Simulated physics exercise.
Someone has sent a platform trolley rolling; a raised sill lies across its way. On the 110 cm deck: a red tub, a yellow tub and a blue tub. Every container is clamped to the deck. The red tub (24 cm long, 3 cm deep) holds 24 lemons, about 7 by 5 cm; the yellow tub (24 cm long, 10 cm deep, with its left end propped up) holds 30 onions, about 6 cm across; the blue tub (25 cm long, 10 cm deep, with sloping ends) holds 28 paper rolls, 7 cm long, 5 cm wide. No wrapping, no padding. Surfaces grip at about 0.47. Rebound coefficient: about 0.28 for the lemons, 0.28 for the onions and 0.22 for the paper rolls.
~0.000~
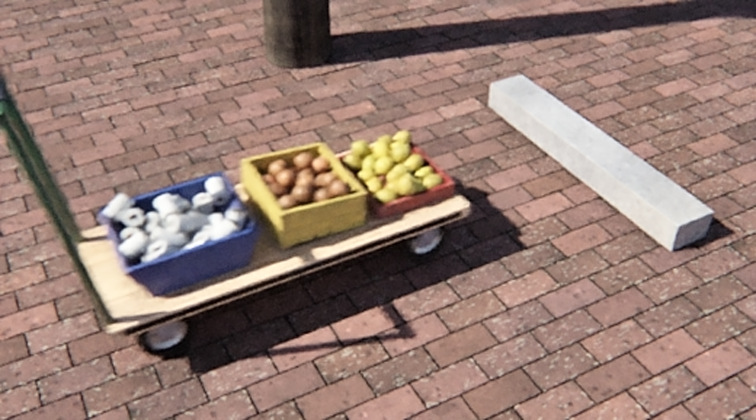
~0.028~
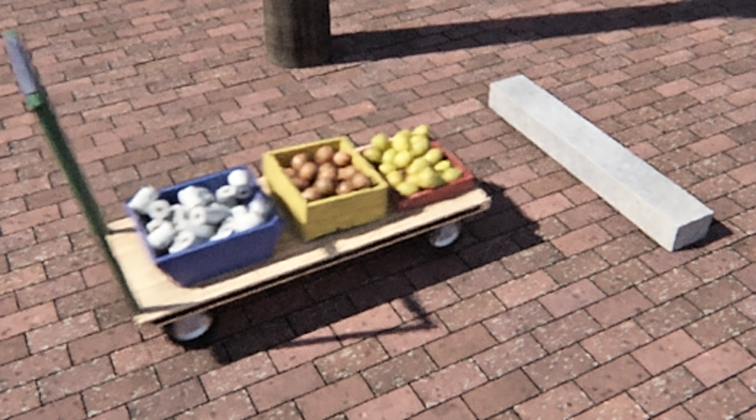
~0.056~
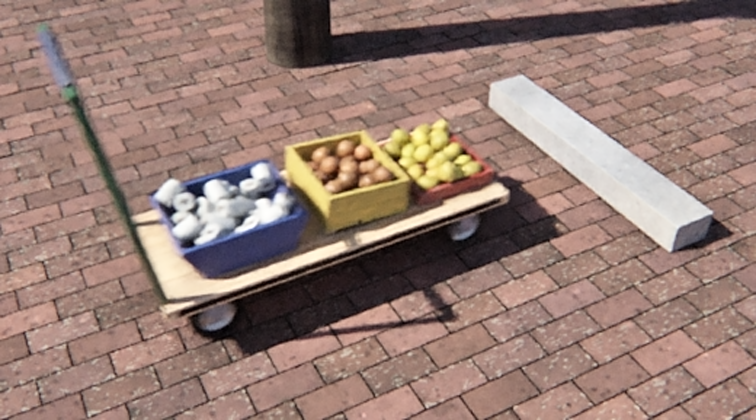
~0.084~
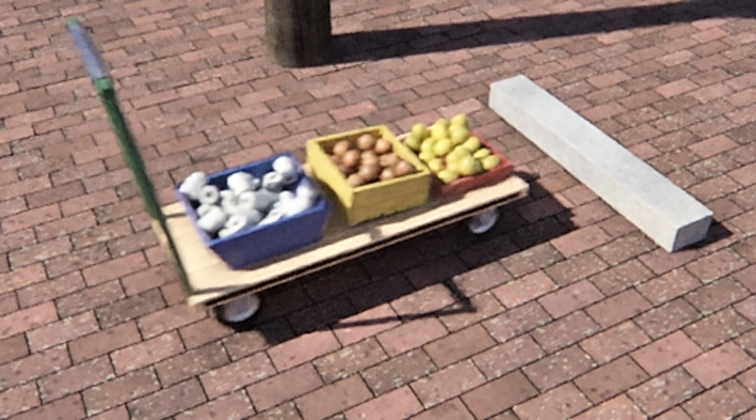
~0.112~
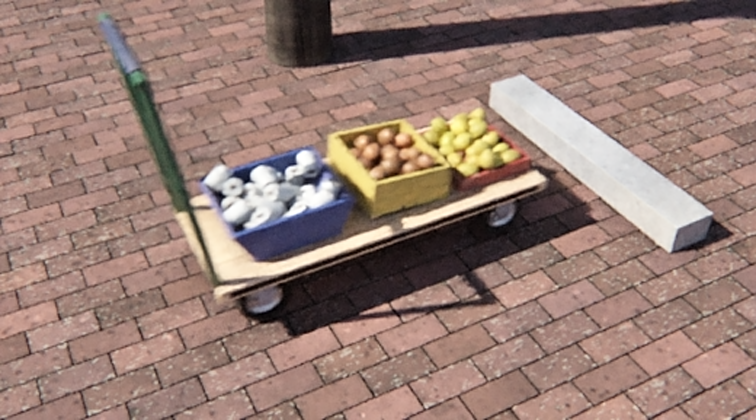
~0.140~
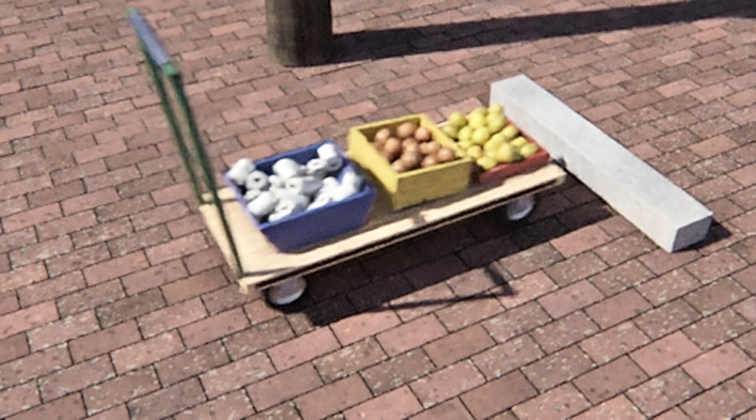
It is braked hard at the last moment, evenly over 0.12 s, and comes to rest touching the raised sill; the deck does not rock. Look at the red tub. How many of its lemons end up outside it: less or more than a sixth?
Out of the red tub go more than one in six of the lemons.
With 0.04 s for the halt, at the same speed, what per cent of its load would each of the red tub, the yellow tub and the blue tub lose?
Then red tub 40, yellow tub 10, blue tub 30 per cent.
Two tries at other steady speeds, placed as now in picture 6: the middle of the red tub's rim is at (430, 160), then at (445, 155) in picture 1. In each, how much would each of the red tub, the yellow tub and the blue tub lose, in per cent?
Red tub 40 then 20, yellow tub 0 then 0, blue tub 0 then 0 per cent.
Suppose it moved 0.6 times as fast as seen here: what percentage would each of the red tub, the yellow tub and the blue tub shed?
In that case red tub 40, yellow tub 0, blue tub 0 per cent.
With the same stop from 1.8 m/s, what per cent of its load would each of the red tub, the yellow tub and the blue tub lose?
In that case red tub 40, yellow tub 0, blue tub 0 per cent.
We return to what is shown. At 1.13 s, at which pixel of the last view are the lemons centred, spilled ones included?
Around (576, 118).
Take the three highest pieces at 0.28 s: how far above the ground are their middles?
About 36 cm.
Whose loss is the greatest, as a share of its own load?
It is the red tub.
After 0.18 s, it begins to slow.
After 0.28 s, red tub 22 in, 2 out, yellow tub 30 in, 0 out and blue tub 28 in, 0 out.
After 0.40 s, red tub 15 in, 9 out, yellow tub 29 in, 1 out and blue tub 27 in, 1 out.
After 0.63 s, red tub 15 in, 9 out, yellow tub 29 in, 1 out and blue tub 25 in, 3 out.
Final count (at 1.13 s), red tub 15 in, 9 out, yellow tub 29 in, 1 out and blue tub 25 in, 3 out. Asked share, 9 of 24, 38 per cent.
